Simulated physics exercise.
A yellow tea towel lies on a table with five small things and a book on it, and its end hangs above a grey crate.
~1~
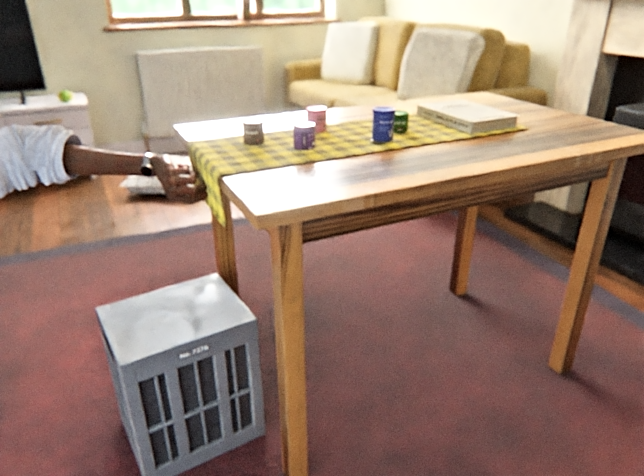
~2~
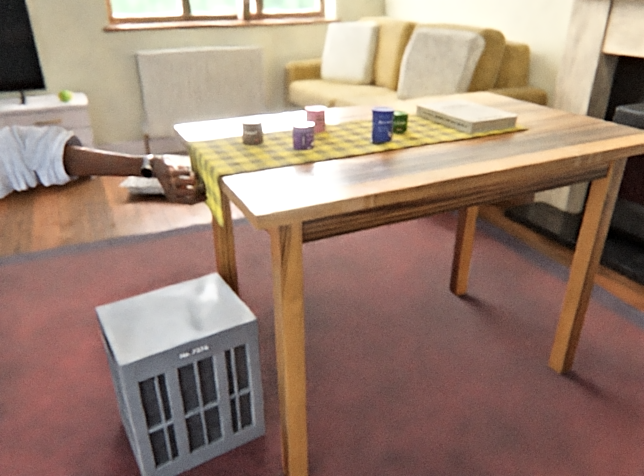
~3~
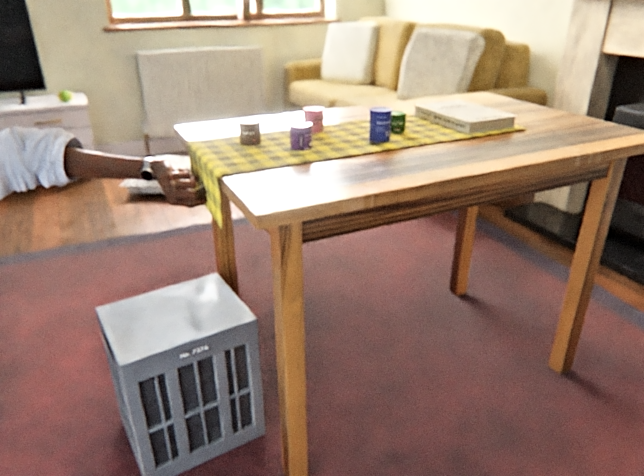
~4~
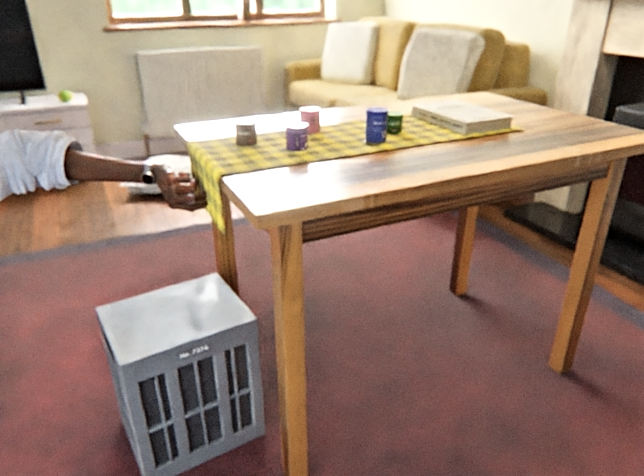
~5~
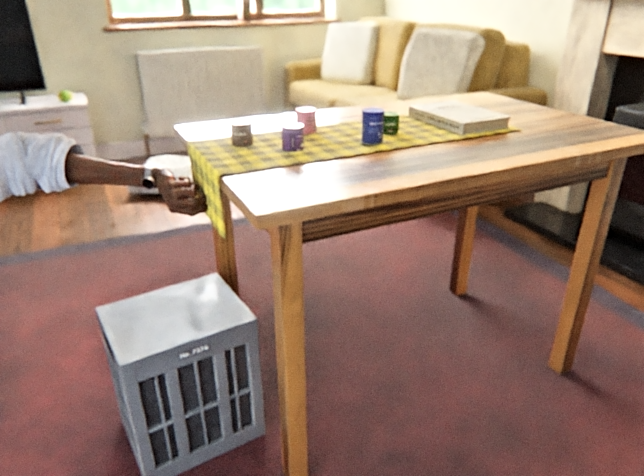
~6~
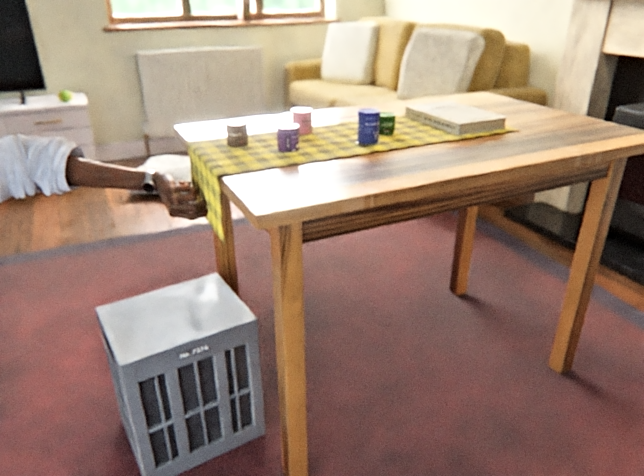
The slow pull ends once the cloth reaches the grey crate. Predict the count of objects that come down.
Count: Two.
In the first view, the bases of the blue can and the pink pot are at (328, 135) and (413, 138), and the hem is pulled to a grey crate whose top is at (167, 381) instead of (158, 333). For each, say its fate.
Blue can is gone, pink pot stays.
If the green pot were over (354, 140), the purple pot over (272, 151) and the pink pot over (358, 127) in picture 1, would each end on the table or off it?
The green pot does not fall, the purple pot comes down, the pink pot stays on.
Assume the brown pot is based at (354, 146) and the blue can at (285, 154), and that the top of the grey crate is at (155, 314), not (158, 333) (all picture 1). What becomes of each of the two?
The brown pot ends up on top while the blue can ends up off.
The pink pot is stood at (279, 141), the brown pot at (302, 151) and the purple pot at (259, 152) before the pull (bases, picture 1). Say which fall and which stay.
The pink pot ends up off, the brown pot ends up off, the purple pot ends up off.
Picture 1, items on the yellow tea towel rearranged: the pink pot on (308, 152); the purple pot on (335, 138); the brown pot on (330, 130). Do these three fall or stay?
Result - pink pot lost; purple pot retained; brown pot retained.
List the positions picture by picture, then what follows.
The first picture shows hem (225, 227); brown pot (253, 121); purple pot (304, 124); pink pot (317, 108); blue can (384, 109); green pot (399, 112); top of the crate (158, 333).
The second picture shows hem (224, 228); brown pot (252, 121).
The third picture shows hem (223, 231); purple pot (301, 124).
The fourth picture shows hem (226, 235); pink pot (310, 109); top of the crate (158, 333).
The fifth picture shows hem (226, 240); blue can (373, 110).
The sixth picture shows hem (225, 244); brown pot (236, 122); purple pot (288, 126); pink pot (302, 110); blue can (369, 110); green pot (385, 114).
Early on, hem near (211, 266); brown pot gone.
Midway, hem on the crate; brown pot and purple pot gone.
Finally, hem on the crate; brown pot and purple pot gone. The table loses two.
